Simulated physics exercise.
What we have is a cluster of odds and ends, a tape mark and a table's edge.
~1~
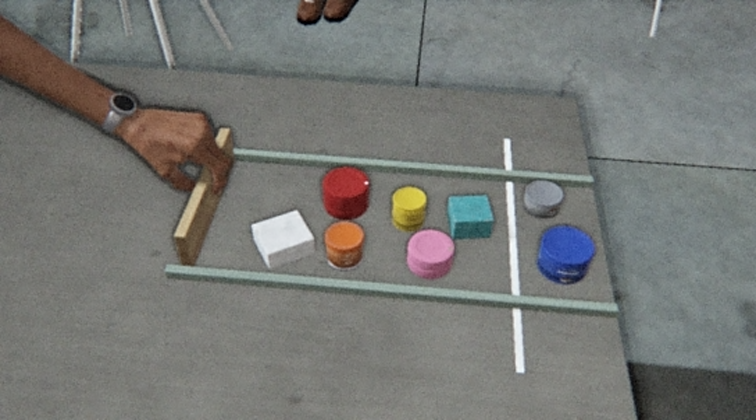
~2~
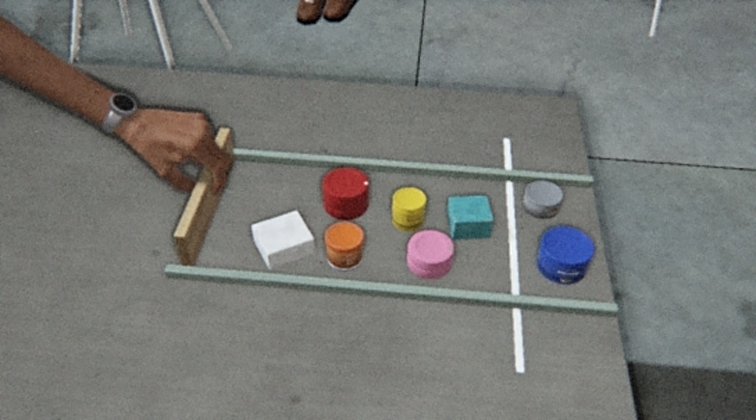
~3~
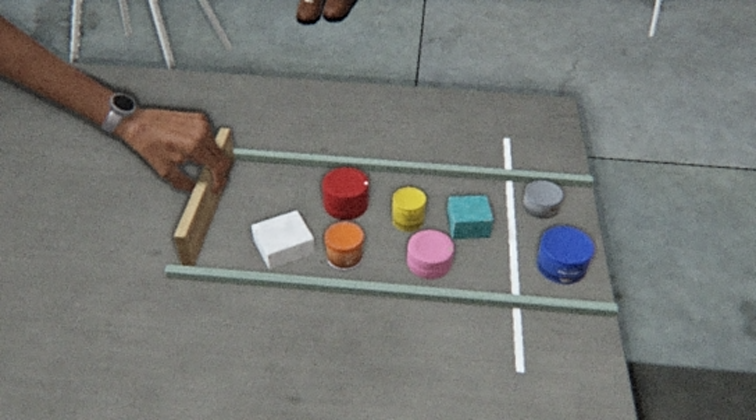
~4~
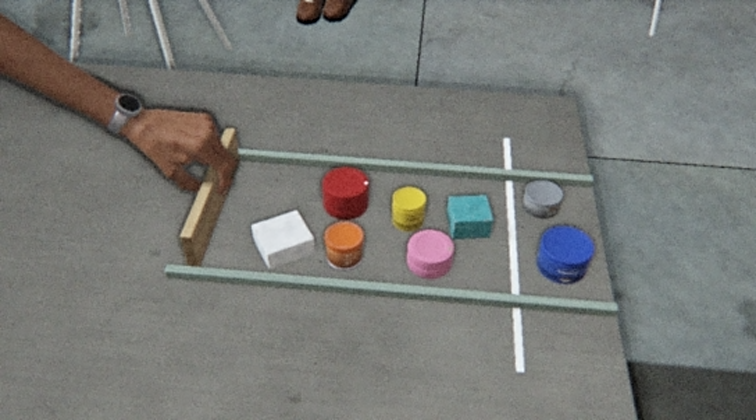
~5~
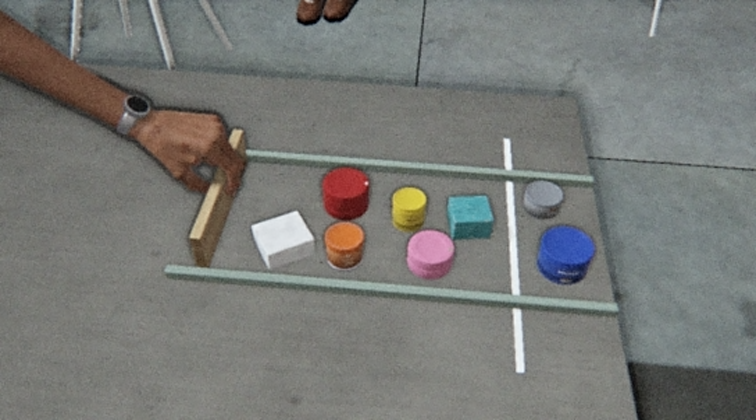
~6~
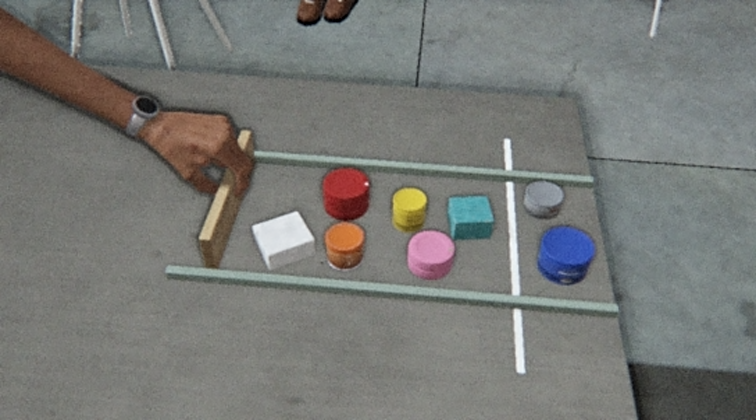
On a grey tabletop, a hand wearing a watch slides a wooden board slightly right toward colourful tubs and blocks, which stay still.
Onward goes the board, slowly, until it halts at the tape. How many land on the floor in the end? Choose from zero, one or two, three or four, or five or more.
In the end, one or two land there.
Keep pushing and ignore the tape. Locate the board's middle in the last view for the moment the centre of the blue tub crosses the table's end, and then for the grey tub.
Middle: Roughly (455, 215); roughly (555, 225).
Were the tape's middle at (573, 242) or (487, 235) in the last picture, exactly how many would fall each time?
It would be 5 and 1.
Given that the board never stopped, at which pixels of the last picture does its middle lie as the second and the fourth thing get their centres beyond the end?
The middle sits near (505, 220) at the first moment and near (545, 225) at the second.
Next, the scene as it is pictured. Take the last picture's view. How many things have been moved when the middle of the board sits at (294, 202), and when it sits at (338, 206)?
At that stage 2; at the next, 4.
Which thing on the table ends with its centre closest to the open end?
Closest in the end is the orange pot.
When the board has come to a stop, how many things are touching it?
That number would be 3.
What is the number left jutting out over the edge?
Counting them gives 0.
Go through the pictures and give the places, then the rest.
The first picture shows blue tub (565, 256); grey tub (543, 200); turquoise block (470, 218); board (208, 195); tape (513, 237).
The second picture shows grey tub (543, 200); white block (284, 240).
The third picture shows turquoise block (470, 217); orange pot (345, 247).
The fourth picture shows blue tub (564, 256); red lid (346, 194).
The fifth picture shows grey tub (543, 200); yellow tub (409, 210).
The sixth picture shows blue tub (565, 256); grey tub (543, 201); turquoise block (470, 218); board (230, 197); tape (513, 237).
Soon after, none off yet; blue tub at rest near (565, 256); grey tub at rest near (543, 201); turquoise block at rest near (470, 218).
Then, none off yet; blue tub at rest near (565, 256); grey tub at rest near (543, 201); turquoise block moving near (478, 219).
Further on, none off yet; blue tub moved about its own width near (619, 253); grey tub at rest near (543, 201); turquoise block moved about its own width near (523, 230).
By the end, the number that fall off is one or two; fallen, pink lid and blue tub.
